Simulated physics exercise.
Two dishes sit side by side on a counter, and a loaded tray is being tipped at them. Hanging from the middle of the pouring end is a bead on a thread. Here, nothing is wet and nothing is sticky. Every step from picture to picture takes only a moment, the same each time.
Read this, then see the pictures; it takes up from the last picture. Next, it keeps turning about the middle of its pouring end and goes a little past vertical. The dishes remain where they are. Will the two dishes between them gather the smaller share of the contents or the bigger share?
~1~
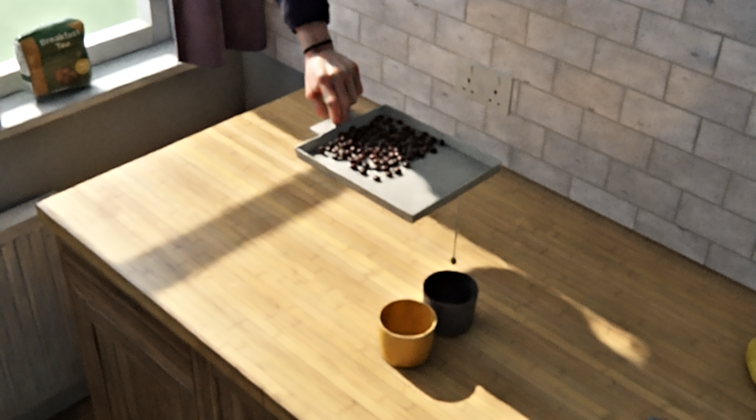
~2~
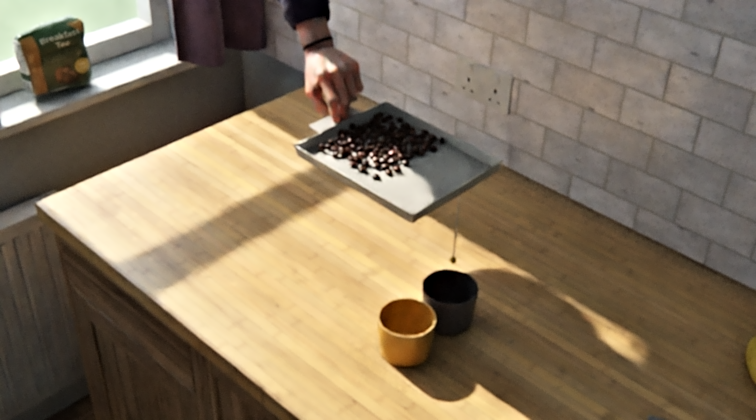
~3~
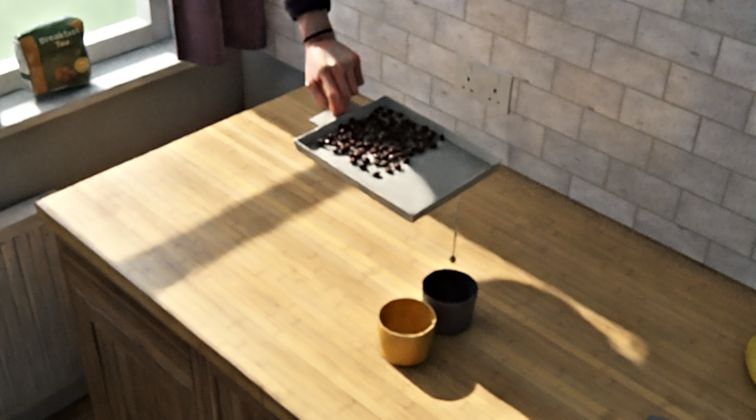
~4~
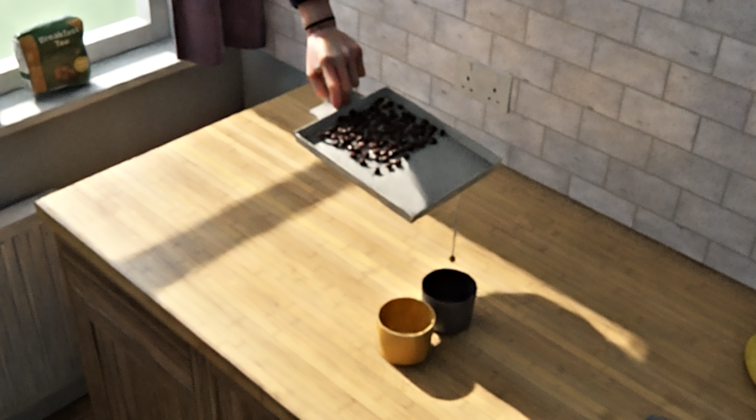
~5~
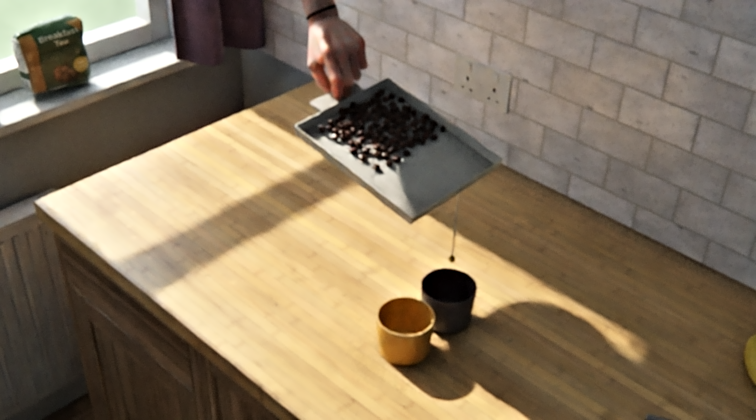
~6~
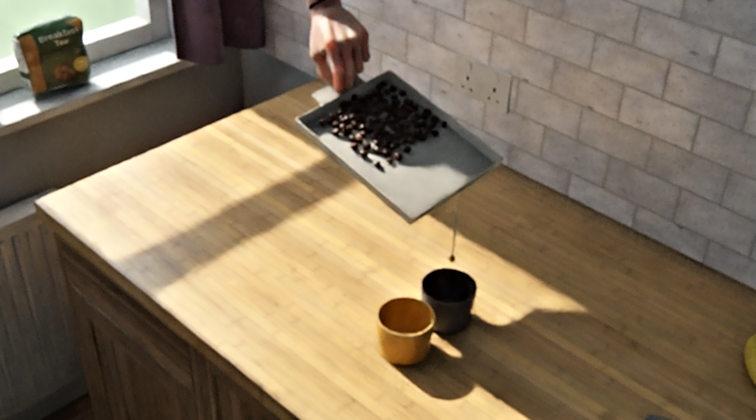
Between them the dishes gather the bigger share.
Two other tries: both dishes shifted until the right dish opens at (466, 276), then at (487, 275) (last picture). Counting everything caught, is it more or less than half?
Try 1: In excess of half; try 2: In excess of half.
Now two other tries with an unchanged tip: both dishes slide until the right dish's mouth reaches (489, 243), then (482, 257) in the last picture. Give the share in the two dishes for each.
10, then 40 %.
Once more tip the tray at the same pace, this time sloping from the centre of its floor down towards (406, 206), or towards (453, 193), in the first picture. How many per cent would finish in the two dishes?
Lab note: Case 1 near 30 %, case 2 near 30 %.
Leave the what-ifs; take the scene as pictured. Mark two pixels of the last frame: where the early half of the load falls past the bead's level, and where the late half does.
Initially about (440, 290); subsequently about (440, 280).
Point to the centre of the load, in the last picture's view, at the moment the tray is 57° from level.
I'd mark the middle close to (440, 192).
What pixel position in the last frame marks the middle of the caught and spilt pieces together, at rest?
About (445, 319).
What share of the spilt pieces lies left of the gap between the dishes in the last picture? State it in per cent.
Looks to be around 20 per cent of the spill.
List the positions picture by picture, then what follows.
In the first frame, corners of the pouring end at (413, 214) and (500, 162), level; middle of the load at (383, 144), flat chocolate drops; left dish at (428, 345); right dish at (470, 314); bead on its thread at (453, 261).
In the second frame, corners of the pouring end at (413, 213) and (500, 161), level; middle of the load at (383, 142).
In the third frame, corners of the pouring end at (413, 214) and (500, 160), tipped barely, lowest at the left corner; middle of the load at (383, 137).
In the fourth frame, corners of the pouring end at (412, 214) and (500, 159), tipped a little, lowest at the left corner; middle of the load at (383, 131).
In the fifth frame, corners of the pouring end at (412, 216) and (501, 158), tipped a little, lowest at the left corner; middle of the load at (383, 126).
In the sixth frame, corners of the pouring end at (413, 217) and (501, 158), tipped a little, lowest at the left corner; middle of the load at (385, 120); left dish at (426, 343); right dish at (469, 312).
Soon after the last picture, tray tipped steeply; nearly all on the tray; a small part in the air.
A little later, tray tipped right over; about two thirds on the tray; a small part in the left dish; a small part in the right dish; a small part outside both; a small part in the air.
Later still, tray tipped past a quarter turn; about a quarter in the left dish; about half in the right dish; about a third outside both.
At rest, tray tipped past a quarter turn; about a quarter in the left dish; about half in the right dish; about a third outside both.
